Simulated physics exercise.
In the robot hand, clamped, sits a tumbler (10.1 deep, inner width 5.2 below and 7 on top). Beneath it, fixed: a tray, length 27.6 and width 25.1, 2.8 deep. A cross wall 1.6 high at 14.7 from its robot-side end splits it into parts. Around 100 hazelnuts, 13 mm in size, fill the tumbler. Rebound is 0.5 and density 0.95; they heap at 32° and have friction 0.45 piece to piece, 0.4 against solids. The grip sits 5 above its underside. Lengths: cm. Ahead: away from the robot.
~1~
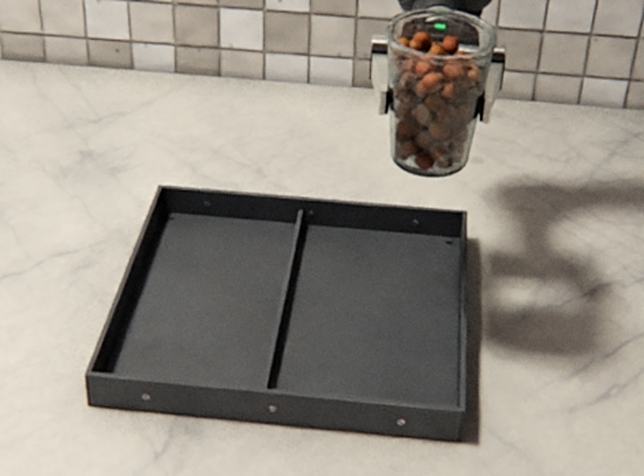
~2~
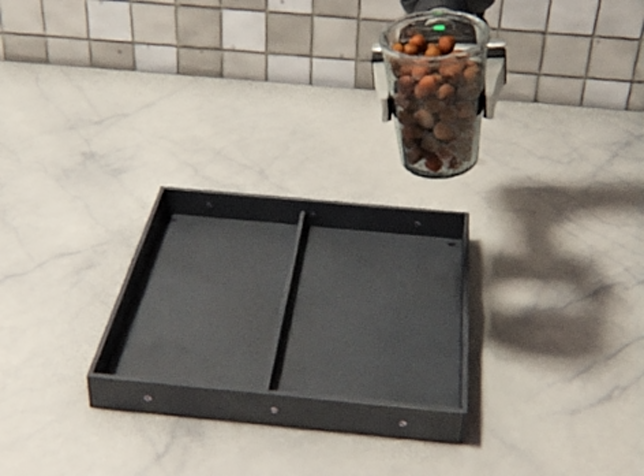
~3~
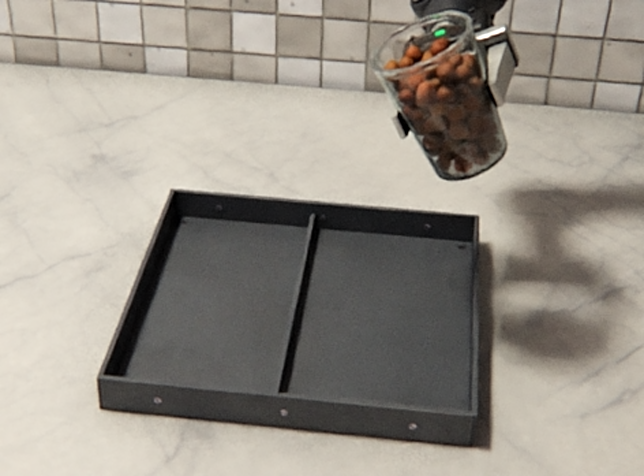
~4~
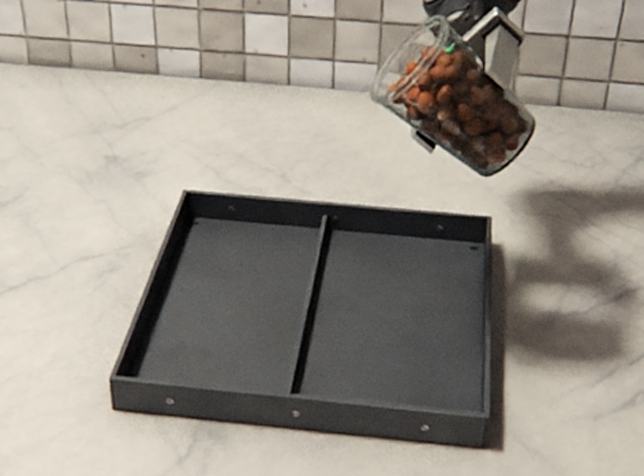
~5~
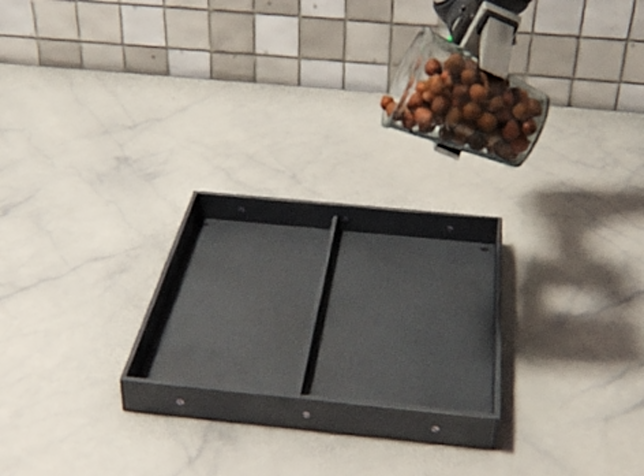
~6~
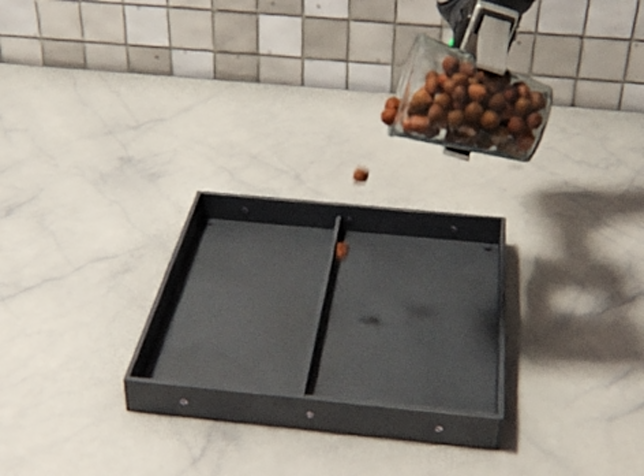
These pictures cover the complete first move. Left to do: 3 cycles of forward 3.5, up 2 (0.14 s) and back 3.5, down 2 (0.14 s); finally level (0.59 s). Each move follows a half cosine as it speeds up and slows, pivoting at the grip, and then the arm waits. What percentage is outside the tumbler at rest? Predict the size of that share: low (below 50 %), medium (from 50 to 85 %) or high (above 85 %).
Predicted share: Medium.
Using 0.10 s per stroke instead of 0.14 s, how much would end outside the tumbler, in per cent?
It would be some 90 %.
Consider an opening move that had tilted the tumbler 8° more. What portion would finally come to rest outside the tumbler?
It would be near 85 per cent.
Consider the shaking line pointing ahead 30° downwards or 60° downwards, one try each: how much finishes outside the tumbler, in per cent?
It comes to around 40 per cent on the first try and around 20 per cent on the second.
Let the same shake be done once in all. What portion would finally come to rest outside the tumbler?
Estimate: Around 40 %.
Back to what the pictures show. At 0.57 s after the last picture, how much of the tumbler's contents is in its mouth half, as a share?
My estimate is near 60 per cent.
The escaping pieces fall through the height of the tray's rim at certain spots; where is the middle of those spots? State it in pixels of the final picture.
They come through centred close to (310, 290).
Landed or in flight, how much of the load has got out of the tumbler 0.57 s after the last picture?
About 55 in a hundred parts are out by then.
Then, 0.57 s later, tilted 76° forward, highest piece 22 above the table; 47 in the tumbler, 27 in the far-side part, 11 in the robot-side part, 1 on the table or floor, 16 in flight or on a rim.
Then, 1.14 s later, tilted 36° forward, highest piece 24 above the table; 40 in the far-side part, 33 in the tumbler, 27 in the robot-side part, 2 on the table or floor.
Then, 1.63 s later, level, highest piece 22 above the table; 40 in the far-side part, 33 in the tumbler, 27 in the robot-side part, 2 on the table or floor.
Then, 2.68 s later, level, highest piece 22 above the table; 40 in the far-side part, 33 in the tumbler, 27 in the robot-side part, 2 on the table or floor.
At rest, 40 in the far-side part, 33 in the tumbler, 27 in the robot-side part, 2 on the table or floor. That is 68 % outside the tumbler.
